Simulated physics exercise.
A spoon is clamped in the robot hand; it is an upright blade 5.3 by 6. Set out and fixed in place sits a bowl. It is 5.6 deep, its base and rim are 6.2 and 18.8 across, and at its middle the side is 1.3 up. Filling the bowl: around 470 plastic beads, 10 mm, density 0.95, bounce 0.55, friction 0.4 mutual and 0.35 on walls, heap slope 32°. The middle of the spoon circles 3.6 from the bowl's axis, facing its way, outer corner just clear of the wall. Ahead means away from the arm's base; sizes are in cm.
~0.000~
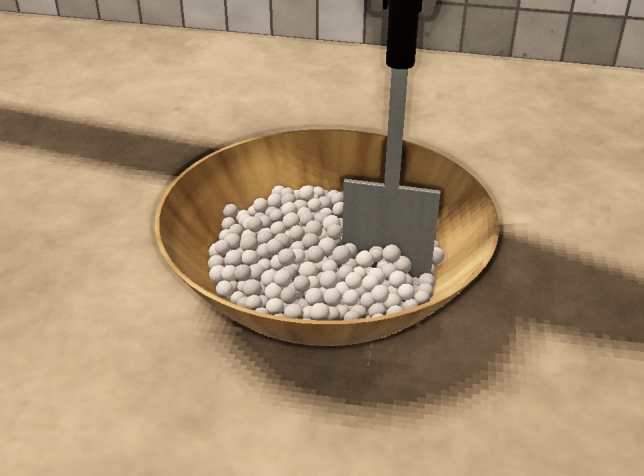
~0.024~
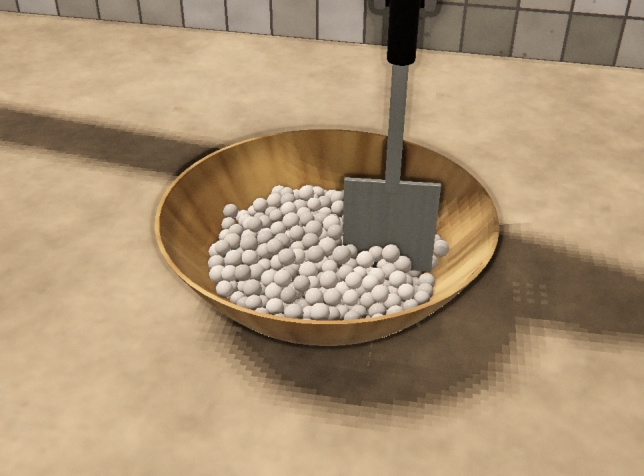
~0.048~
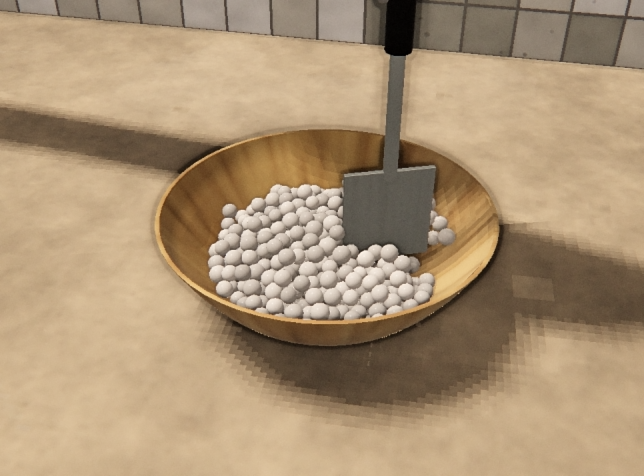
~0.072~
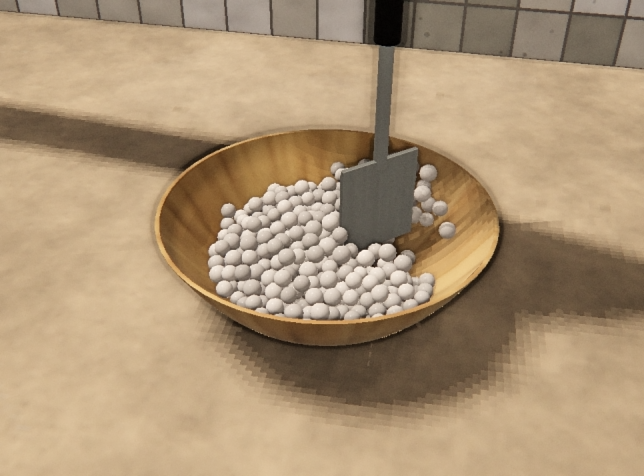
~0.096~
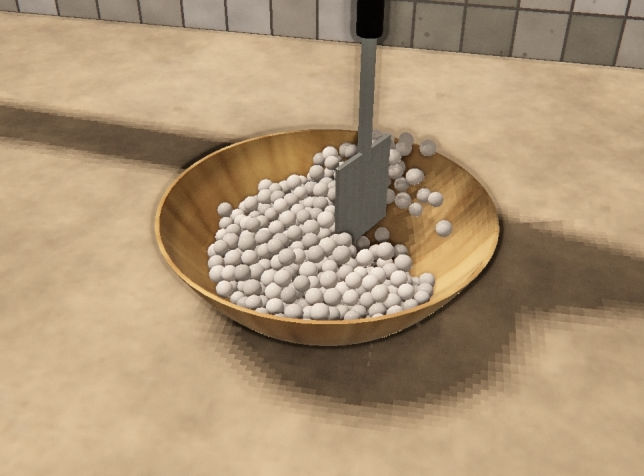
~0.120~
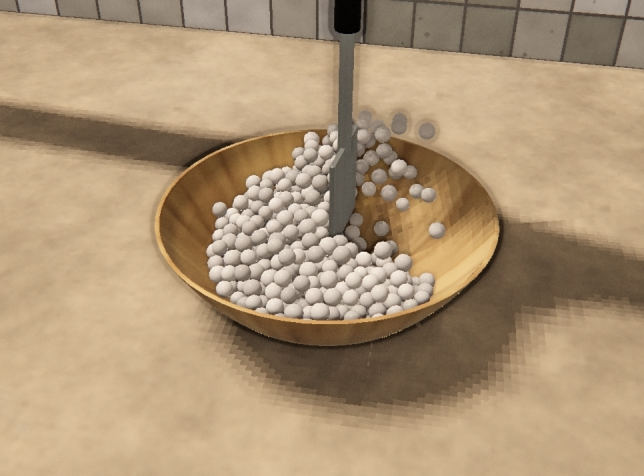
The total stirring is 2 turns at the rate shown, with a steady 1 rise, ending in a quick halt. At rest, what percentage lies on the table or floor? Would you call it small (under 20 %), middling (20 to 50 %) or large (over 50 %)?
I would call it middling.
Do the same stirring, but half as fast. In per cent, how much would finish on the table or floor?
Near 5 in a hundred, it would be.
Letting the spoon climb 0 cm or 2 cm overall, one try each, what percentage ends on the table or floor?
I'd reckon around 40 and 25 per cent.
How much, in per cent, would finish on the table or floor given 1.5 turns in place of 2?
About 30 per cent.
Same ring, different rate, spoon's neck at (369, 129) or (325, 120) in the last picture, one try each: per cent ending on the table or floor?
Near 15 in a hundred for the first and near 40 in a hundred for the second.
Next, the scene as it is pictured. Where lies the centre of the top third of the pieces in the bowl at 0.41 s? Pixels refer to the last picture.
Upper-third centre: Approx. (423, 262) px.
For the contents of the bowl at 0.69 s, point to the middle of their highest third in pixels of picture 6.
In the final view it lies at about (298, 235).
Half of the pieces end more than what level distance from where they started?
9 centimetres.
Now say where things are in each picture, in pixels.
Spoon neck at (393, 162), 0° round; upper third of the load around (322, 242), from x 215 to 435, top at y 190; 467 in the bowl, in the first picture.
Spoon neck at (394, 158), 6° round; upper third of the load around (324, 238), from x 215 to 440, top at y 190, in the second picture.
Spoon neck at (392, 147), 24° round; upper third of the load around (324, 230), from x 215 to 445, top at y 180, in the third picture.
Spoon neck at (382, 136), 45° round; upper third of the load around (330, 219), from x 215 to 445, top at y 160, in the fourth picture.
Spoon neck at (365, 128), 66° round; upper third of the load around (327, 206), from x 215 to 445, top at y 135, in the fifth picture.
Spoon neck at (345, 122), 86° round; upper third of the load around (315, 194), from x 215 to 435, top at y 115; 466 in the bowl, 1 in flight or on the tool, in the sixth picture.
By 0.41 s, 333° round, highest piece 8 above the table; 366 in the bowl, 71 on the table or floor, 30 in flight or on the tool.
By 0.69 s, 219° round, highest piece 6 above the table; 327 in the bowl, 136 on the table or floor, 4 in flight or on the tool.
By 1.03 s, 0° round, highest piece 6 above the table; 326 in the bowl, 141 on the table or floor.
By 1.73 s, 0° round, highest piece 5 above the table; 326 in the bowl, 141 on the table or floor.
Final count, 326 in the bowl, 141 on the table or floor. That is 30 % on the table or floor.
